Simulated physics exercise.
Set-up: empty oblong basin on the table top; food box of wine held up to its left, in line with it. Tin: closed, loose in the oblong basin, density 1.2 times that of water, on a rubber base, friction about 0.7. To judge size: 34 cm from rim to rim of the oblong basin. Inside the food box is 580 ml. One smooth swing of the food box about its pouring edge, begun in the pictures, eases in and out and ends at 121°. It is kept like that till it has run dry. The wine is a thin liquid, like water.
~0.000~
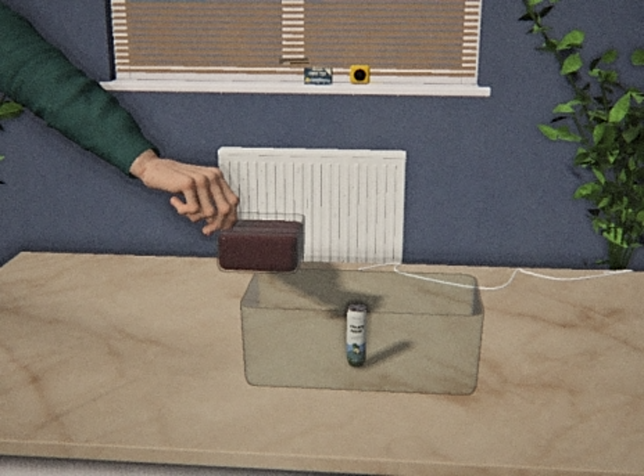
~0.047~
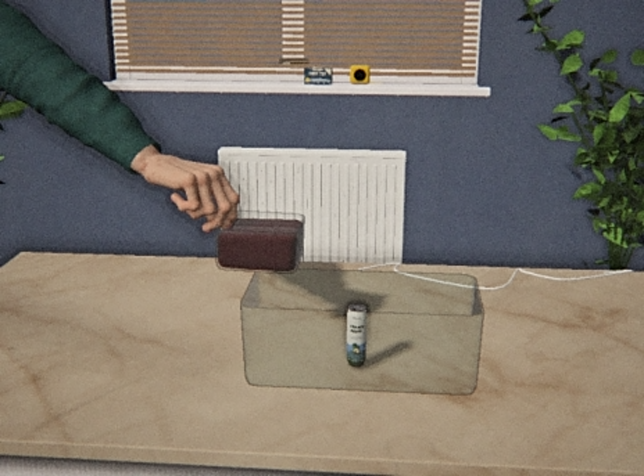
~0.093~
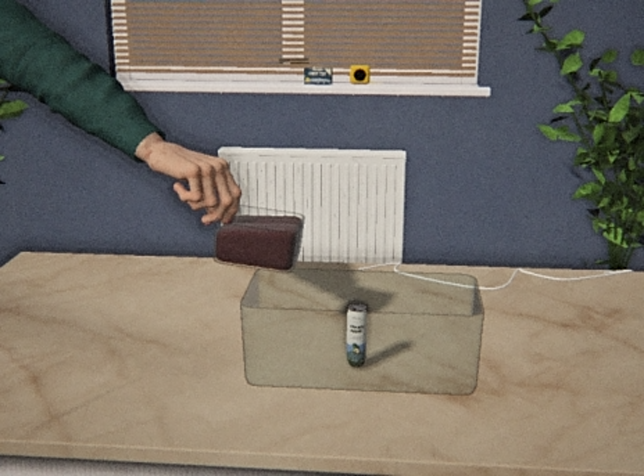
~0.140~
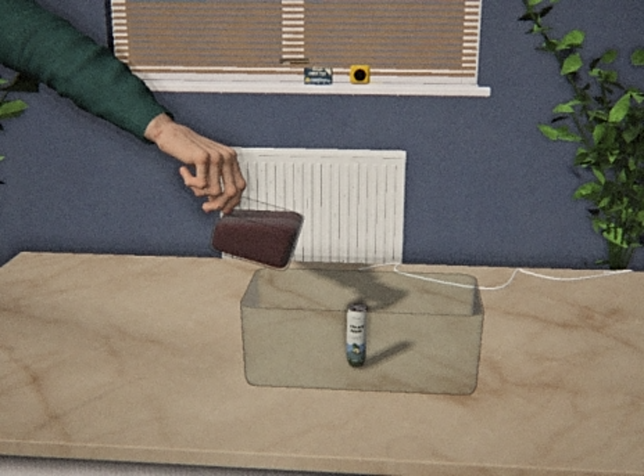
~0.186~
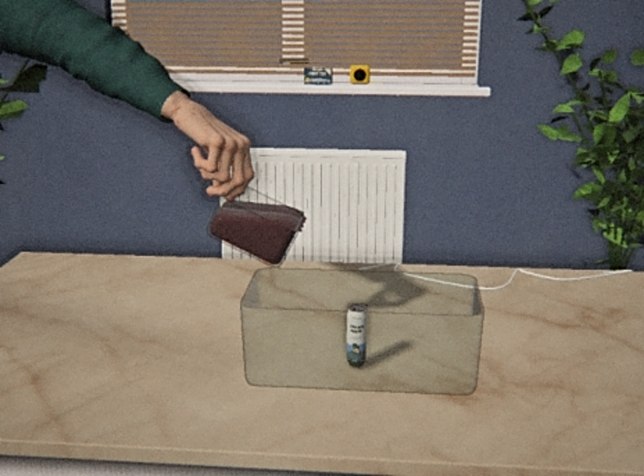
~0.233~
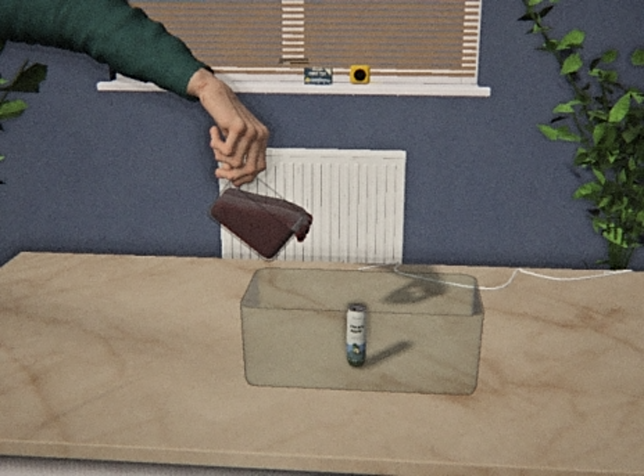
Above a marble-patterned table top, a green-sleeved hand tilting a clear box of dark red liquid rightward beside a basin holding a tin.
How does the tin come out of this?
It will stay on its base.
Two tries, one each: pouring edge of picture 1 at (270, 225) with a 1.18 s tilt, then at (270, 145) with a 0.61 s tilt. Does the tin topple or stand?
Try 1: Still standing; try 2: Still standing.
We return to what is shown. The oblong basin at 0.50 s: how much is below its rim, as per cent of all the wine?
Around 26%.
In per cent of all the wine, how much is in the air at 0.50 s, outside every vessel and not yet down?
I'd say close to 58 per cent.
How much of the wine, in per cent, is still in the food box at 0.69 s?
Close to 0 percent of the whole amount.
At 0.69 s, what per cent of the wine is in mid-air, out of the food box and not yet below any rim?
About 5 per cent.
Then, 0.50 s in, the tilt is 111° and 17 per cent is still to pour; the tin stands where it began.
Then, 0.69 s in, the tilt is 121° and 0 per cent is still to pour; the tin stands where it began.
Then, 0.89 s in, the tilt is 121° and 0 per cent is still to pour; the tin stands where it began.
Then, 1.11 s in, the tilt is 121° and 0 per cent is still to pour; the tin stands where it began.
Finally, the tin stands where it began.
